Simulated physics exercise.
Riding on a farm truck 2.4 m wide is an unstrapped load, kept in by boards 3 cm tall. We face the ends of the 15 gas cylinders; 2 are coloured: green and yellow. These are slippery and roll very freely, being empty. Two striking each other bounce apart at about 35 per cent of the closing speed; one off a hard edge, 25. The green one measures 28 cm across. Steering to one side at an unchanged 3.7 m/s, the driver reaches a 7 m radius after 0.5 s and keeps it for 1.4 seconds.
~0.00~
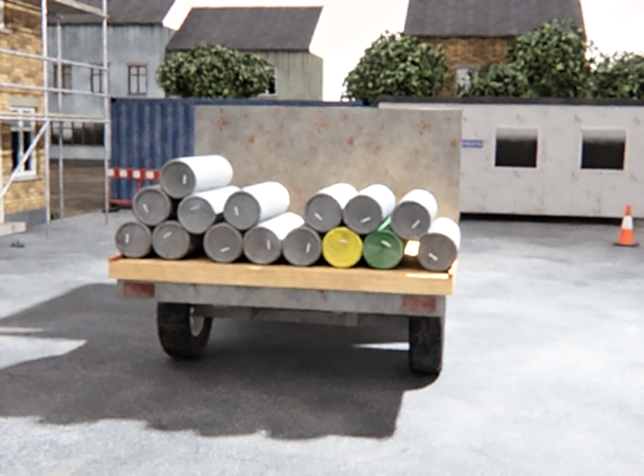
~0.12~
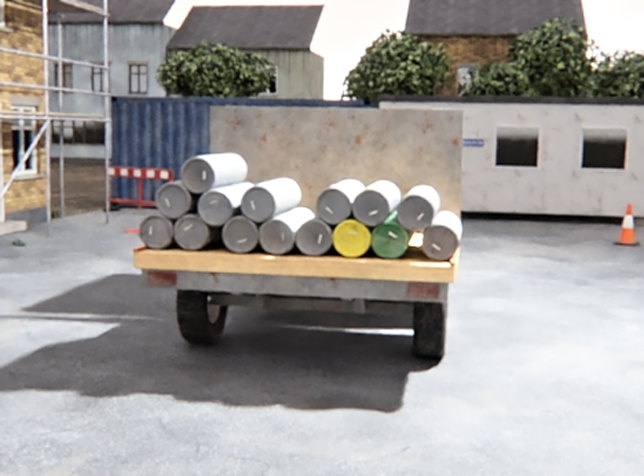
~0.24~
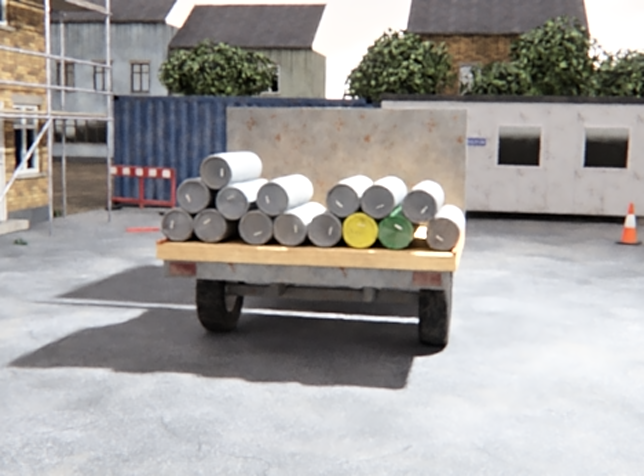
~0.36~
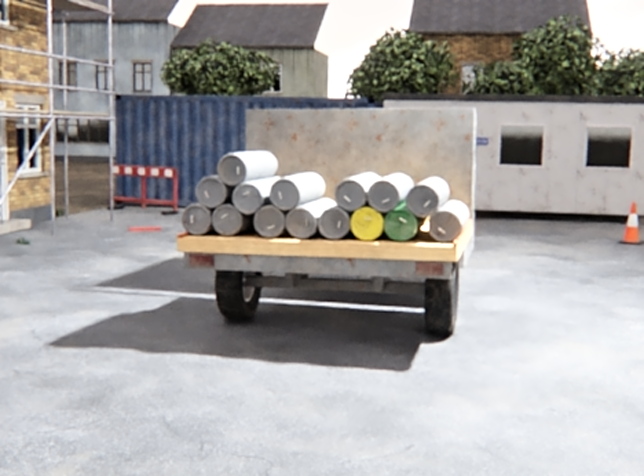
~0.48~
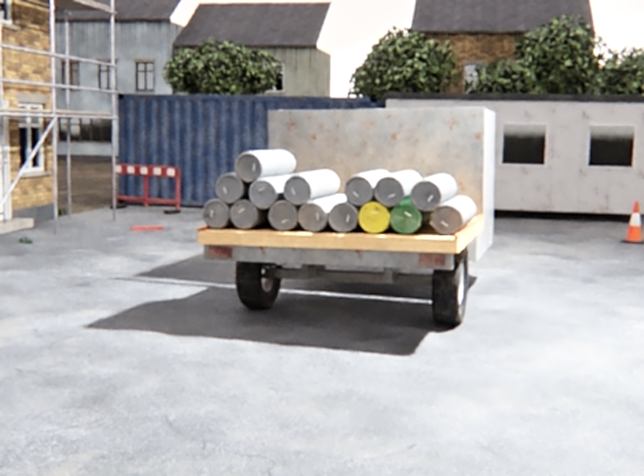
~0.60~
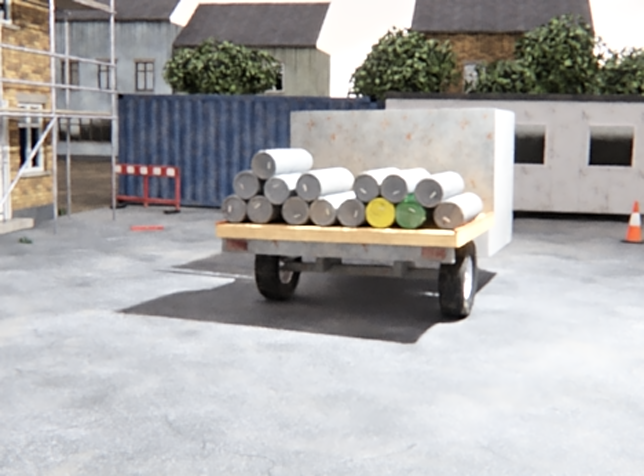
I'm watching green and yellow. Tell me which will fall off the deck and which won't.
Green - won't, yellow - won't.
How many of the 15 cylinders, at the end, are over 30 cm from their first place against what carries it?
Total tallied: 0.
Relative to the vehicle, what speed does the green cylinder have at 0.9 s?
I'd put it near 0.0 m/s.
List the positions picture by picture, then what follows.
Green (382, 250), yellow (342, 248); 8 of the 15 make up the bottom layer, in the first picture.
Green (389, 241), yellow (351, 239); the deck is level, in the second picture.
Green (395, 233), yellow (359, 231); the deck is a shade lower on the left, in the third picture.
Green (400, 225), yellow (366, 224); the deck slopes 1° down to the left, in the fourth picture.
Green (405, 219), yellow (373, 218); the deck slopes 1° down to the left, in the fifth picture.
Green (409, 215), yellow (379, 214); the deck slopes 1° down to the left, in the sixth picture.
By 0.9 s, green is on the deck, 50 cm from the right edge; yellow is on the deck, 75 cm from the right edge; 0 off so far.
Finally (2.5 s), green is on the deck, 50 cm from the right edge; yellow is on the deck, 75 cm from the right edge; 0 off so far.
